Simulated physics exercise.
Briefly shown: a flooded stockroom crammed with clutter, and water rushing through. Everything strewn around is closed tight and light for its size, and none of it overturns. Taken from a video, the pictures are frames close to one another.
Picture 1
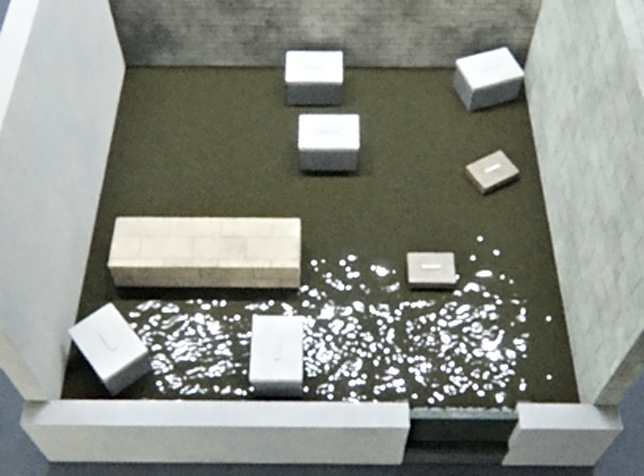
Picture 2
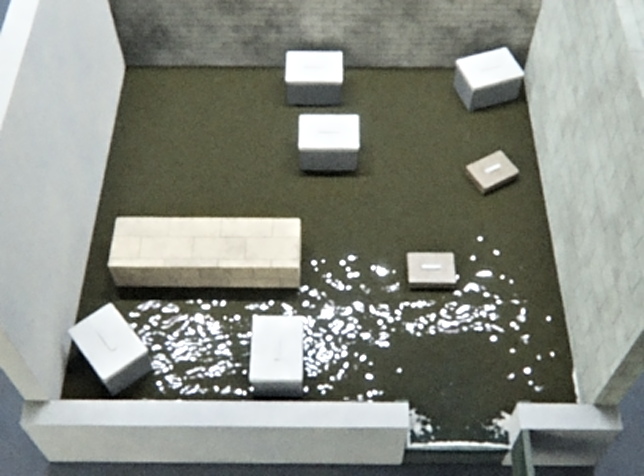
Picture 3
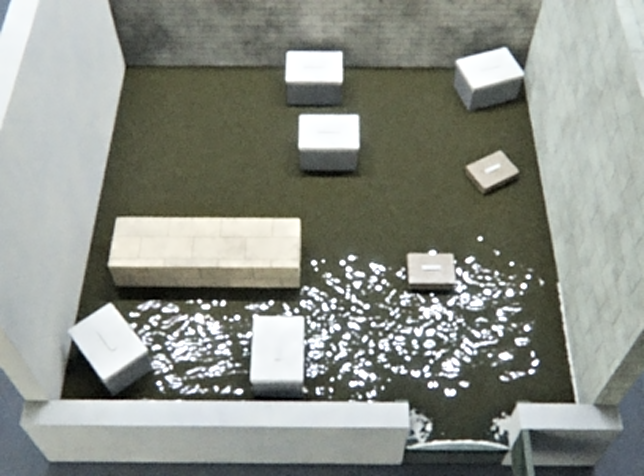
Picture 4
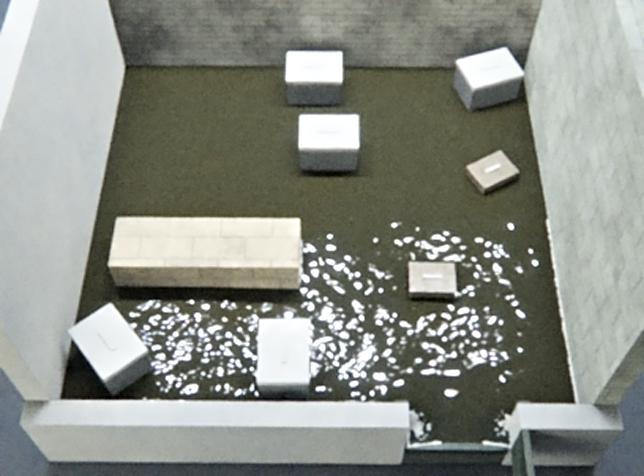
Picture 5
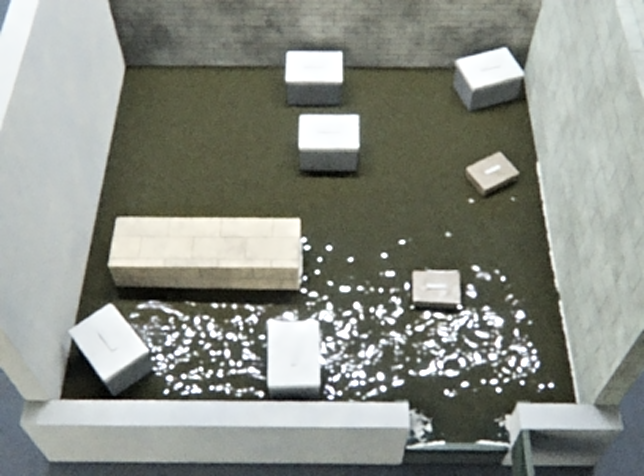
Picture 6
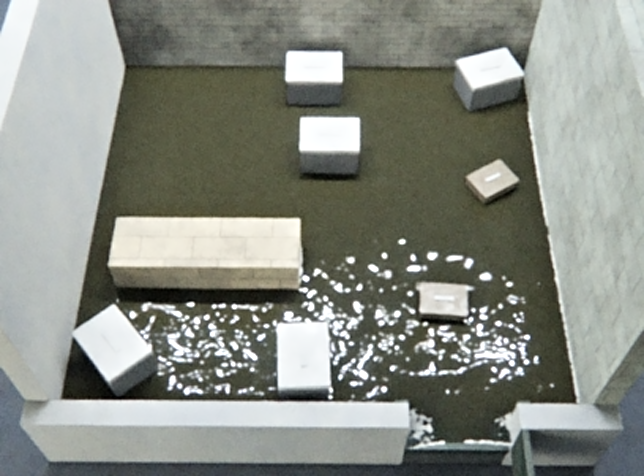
A clear panel at the gap in the front wall swings outward, and white foam appears there as glinting water ripples across the walled room's foreground. The small tan box and the white box near the front wall, barely moving at first, then drift slightly right, the tan one also edging forward.
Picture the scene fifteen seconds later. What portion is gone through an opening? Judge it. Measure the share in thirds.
The central band.
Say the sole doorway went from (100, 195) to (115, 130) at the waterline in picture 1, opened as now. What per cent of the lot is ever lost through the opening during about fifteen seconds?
It comes to about 30 per cent.
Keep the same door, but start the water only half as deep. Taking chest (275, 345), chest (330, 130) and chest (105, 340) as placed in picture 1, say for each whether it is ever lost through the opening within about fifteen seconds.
Going through them: Leaves the room, then never leaves, then never leaves.
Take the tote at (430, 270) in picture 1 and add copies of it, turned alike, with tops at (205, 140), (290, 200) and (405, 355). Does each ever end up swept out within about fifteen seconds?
In sequence: Never exits, exits, exits.
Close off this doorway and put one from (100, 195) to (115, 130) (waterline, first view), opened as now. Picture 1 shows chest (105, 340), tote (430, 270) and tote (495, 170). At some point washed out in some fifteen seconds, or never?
In order: Remains, remains, remains.
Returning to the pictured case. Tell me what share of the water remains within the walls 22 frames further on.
Roughly 68 in a hundred.
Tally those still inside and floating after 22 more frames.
Total: 5.
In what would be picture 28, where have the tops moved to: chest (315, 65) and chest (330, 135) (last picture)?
The first should be around (361, 91) and the second around (425, 236).
A moment on, 0 of 7 are out; 7 afloat.
Next, 2 of 7 are out; 5 afloat.
Later, 2 of 7 are out; 5 afloat.
In the end, 3 of 7 are out; 4 afloat.
